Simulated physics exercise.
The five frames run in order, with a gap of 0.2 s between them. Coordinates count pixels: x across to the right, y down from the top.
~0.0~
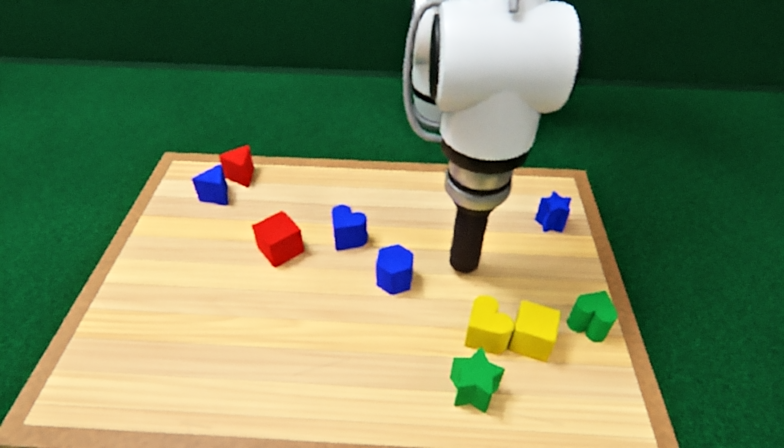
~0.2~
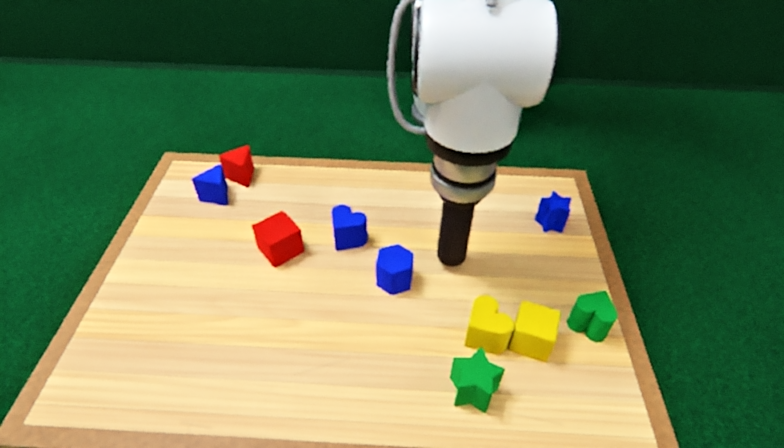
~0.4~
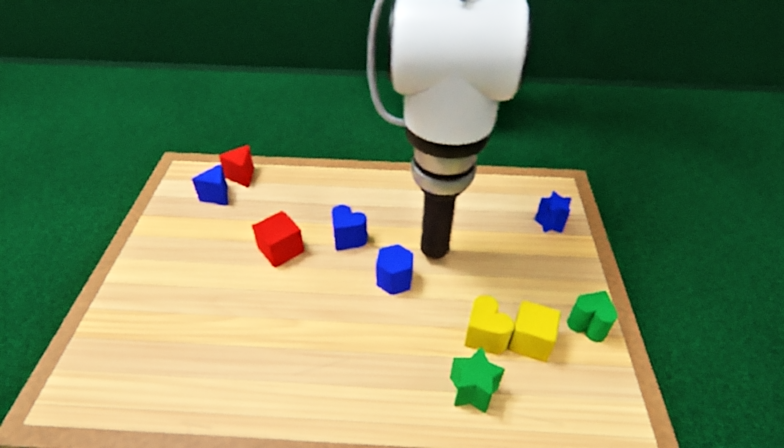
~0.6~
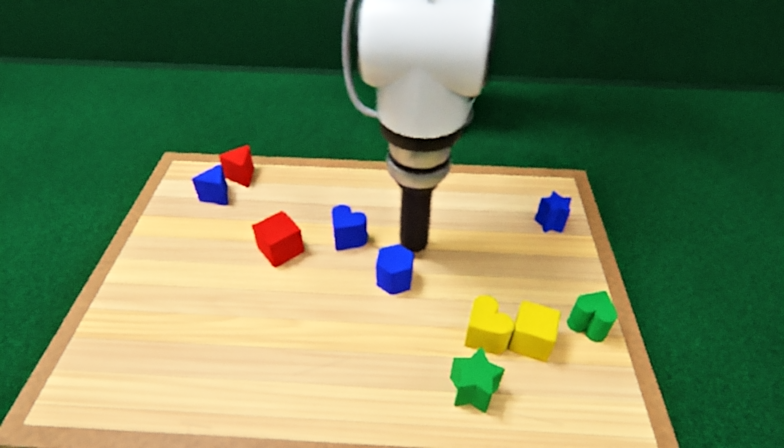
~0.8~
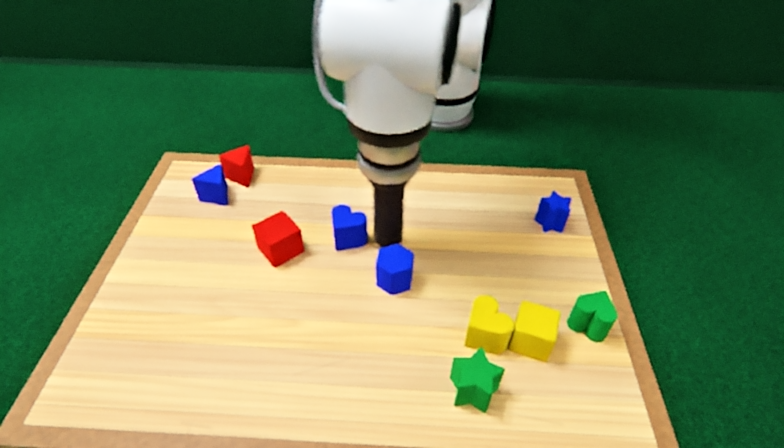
We see a robot arm with a dark stick above a wooden board of red, blue, yellow and green blocks; the stick moves steadily left to beside the blue heart and blue hexagon, while the blocks stay still.
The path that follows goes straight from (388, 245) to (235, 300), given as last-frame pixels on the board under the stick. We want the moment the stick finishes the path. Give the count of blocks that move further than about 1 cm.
My count: 1.
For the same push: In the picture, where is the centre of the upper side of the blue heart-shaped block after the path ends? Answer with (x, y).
The middle of the upper face of the blue heart-shaped block will lie at about (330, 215) in the picture.
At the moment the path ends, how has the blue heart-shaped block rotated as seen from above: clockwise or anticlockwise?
My answer: Clockwise.
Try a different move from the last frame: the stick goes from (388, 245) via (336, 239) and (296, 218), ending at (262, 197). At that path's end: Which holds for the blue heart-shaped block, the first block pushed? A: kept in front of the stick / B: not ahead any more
Choice A: Kept in front of the stick.
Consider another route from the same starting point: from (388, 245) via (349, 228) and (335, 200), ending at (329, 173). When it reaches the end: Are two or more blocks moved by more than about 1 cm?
No, it doesn't check out.
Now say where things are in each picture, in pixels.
Tip of the stick at (464, 263), middles of tops, red square block at (276, 227), blue heart-shaped block at (347, 216), in the first frame.
Stick at (451, 256), nothing pushed, in the second frame.
Stick at (435, 249), nothing pushed, in the third frame.
Stick at (414, 243), nothing pushed, in the fourth frame.
Stick at (388, 239), red square block at (276, 227), blue heart-shaped block at (347, 216), in the fifth frame.
The first path, step by step. One third of the way, stick at (339, 257); blue heart-shaped block at (330, 215), turned 50° clockwise.
Two thirds of the way, stick at (288, 275); blue heart-shaped block at (330, 215), turned 50° clockwise.
At the end, stick at (233, 293); red square block unmoved; blue heart-shaped block at (330, 215), turned 50° clockwise.
